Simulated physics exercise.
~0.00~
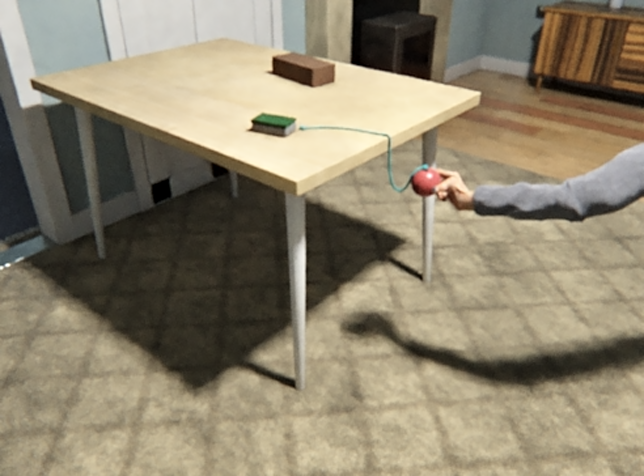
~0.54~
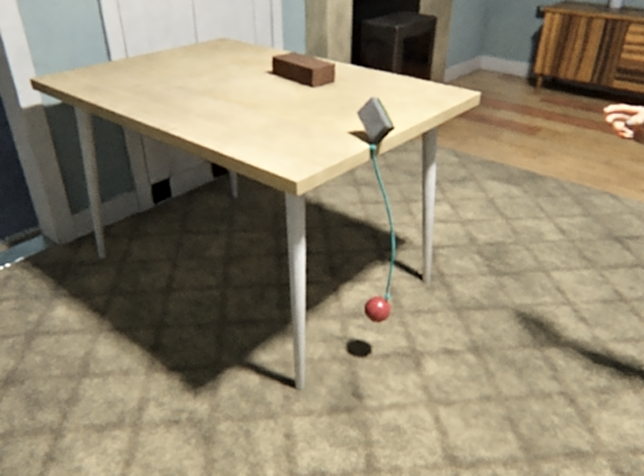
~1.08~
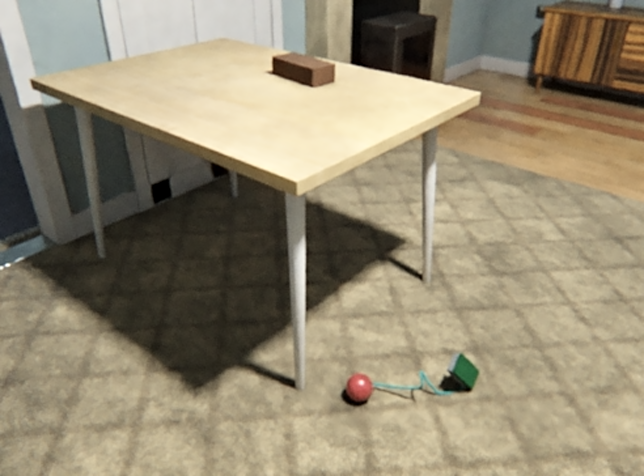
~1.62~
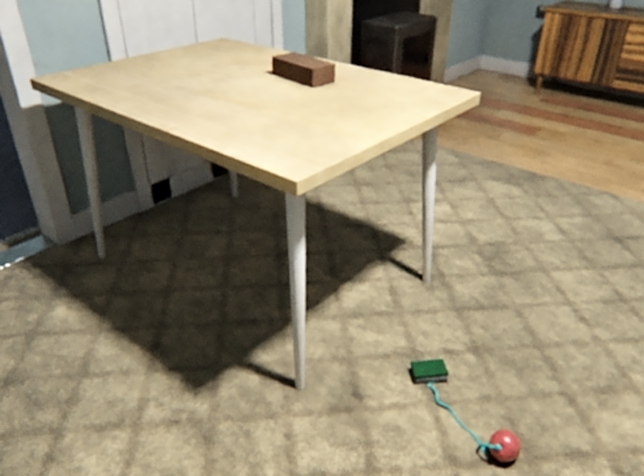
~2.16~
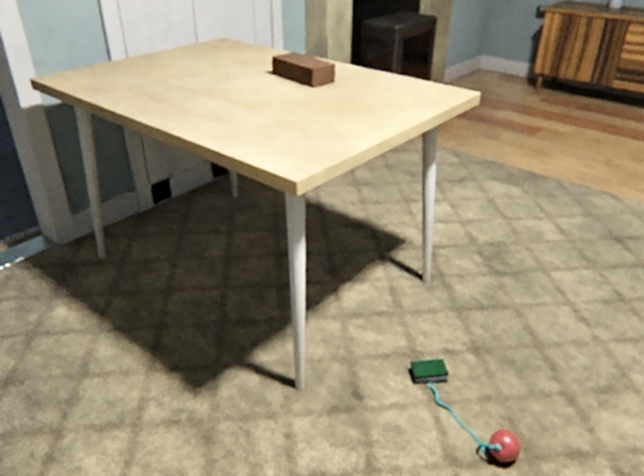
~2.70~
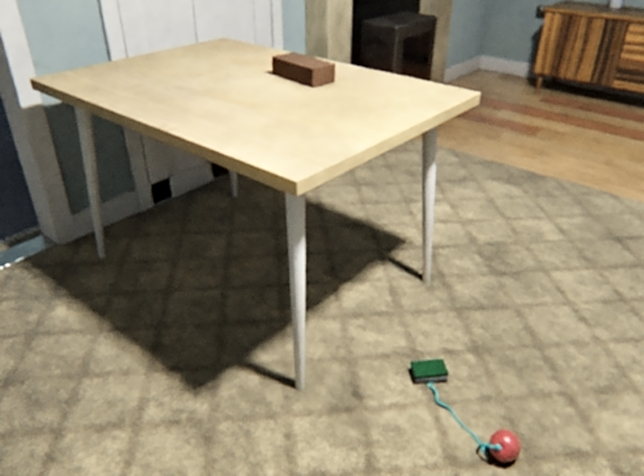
A red apple, round and small, is held by a hand just off the near right side of a pale wooden table, tied by a teal shoelace to a green and grey sponge on the tabletop. The room, seen from slightly above, has a patterned carpet, and a brown brick sits toward the table's far side. The hand lets go and draws back, and the apple drops, tugging the sponge over the edge. Both land on the carpet, then shift a little before settling. They end lying still, the apple nearer the viewer, while the brick has never moved.
